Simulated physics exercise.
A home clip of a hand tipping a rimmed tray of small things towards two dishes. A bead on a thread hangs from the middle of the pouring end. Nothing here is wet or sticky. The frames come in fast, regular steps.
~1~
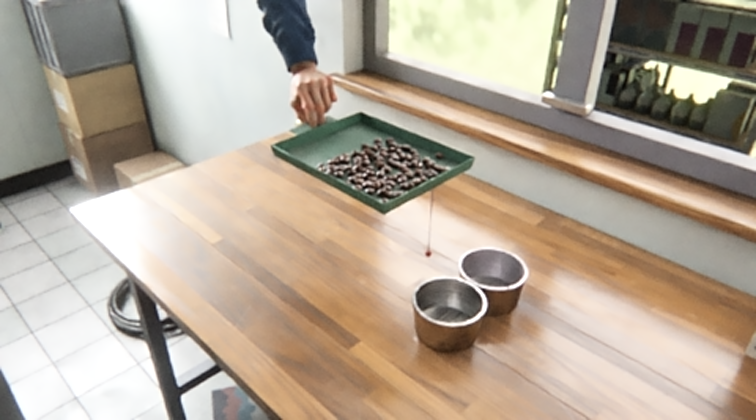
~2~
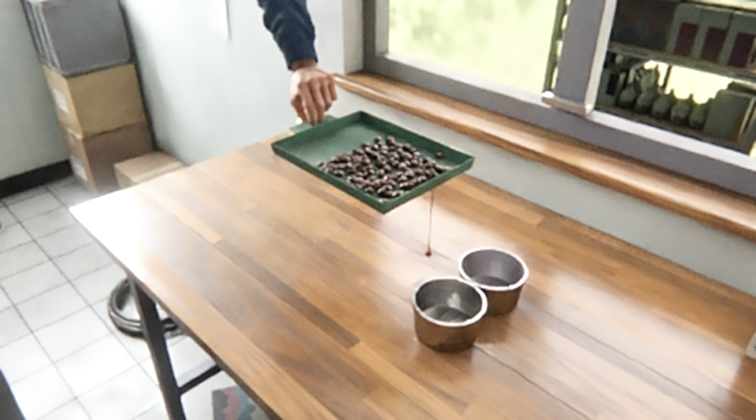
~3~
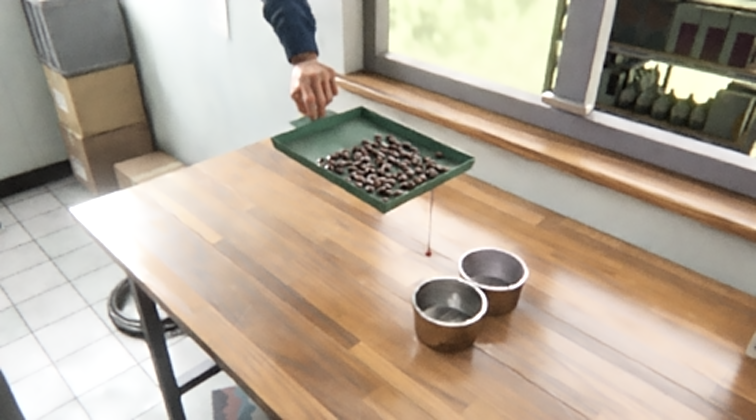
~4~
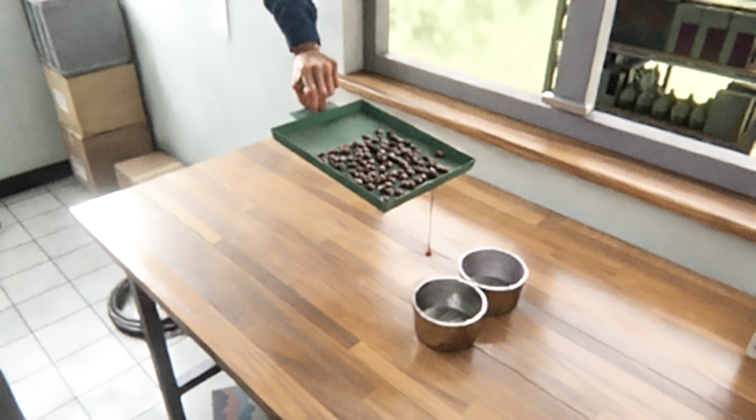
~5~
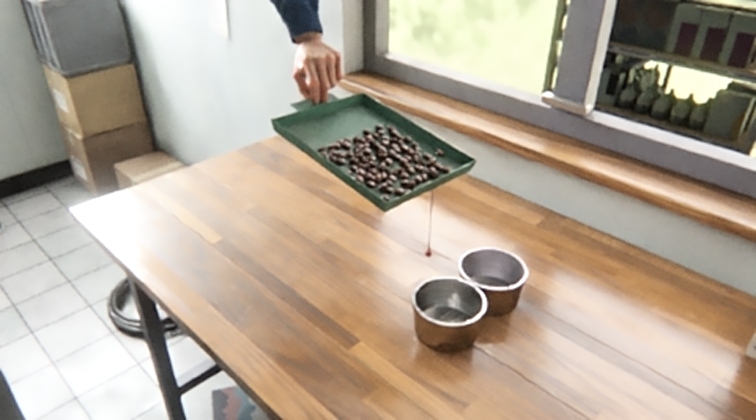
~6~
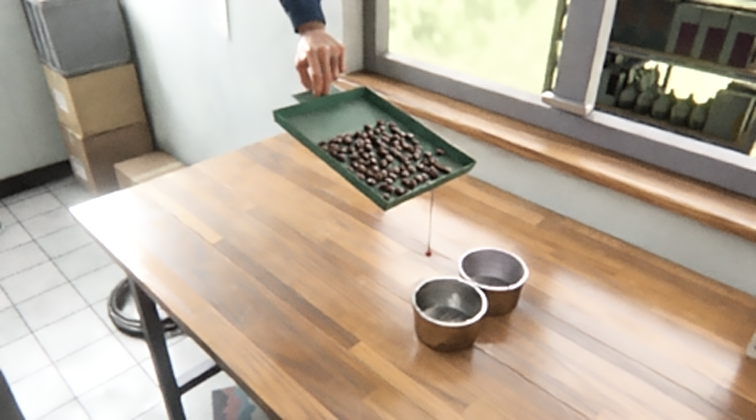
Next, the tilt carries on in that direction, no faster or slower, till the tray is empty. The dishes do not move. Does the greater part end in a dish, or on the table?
Caught overall: More than half.
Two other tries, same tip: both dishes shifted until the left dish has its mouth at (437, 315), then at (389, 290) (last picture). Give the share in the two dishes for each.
About 40 and 20 per cent.
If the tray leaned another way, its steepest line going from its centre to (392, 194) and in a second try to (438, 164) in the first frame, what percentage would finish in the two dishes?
The first gives 10 %, the second 0 %.
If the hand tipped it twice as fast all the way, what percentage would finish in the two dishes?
Close to 60 per cent.
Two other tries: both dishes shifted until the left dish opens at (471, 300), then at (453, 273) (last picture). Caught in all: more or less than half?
First the smaller part, then over half.
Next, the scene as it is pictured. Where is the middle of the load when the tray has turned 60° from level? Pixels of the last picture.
Roughly at (426, 161).
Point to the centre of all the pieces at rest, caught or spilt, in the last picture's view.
Near (484, 289).
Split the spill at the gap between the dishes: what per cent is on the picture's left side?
About 50 per cent.
Just after the last frame, tray tipped steeply; every one on the tray.
A moment on, tray tipped right over; roughly a quarter on the tray; just a few in the left dish; roughly a quarter in the right dish; about a tenth outside both; roughly a third in the air.
Further on, tray tipped past a quarter turn; roughly a quarter in the left dish; roughly half in the right dish; roughly a third outside both.
When it is over, tray tipped past a quarter turn; roughly a quarter in the left dish; roughly half in the right dish; roughly a third outside both.
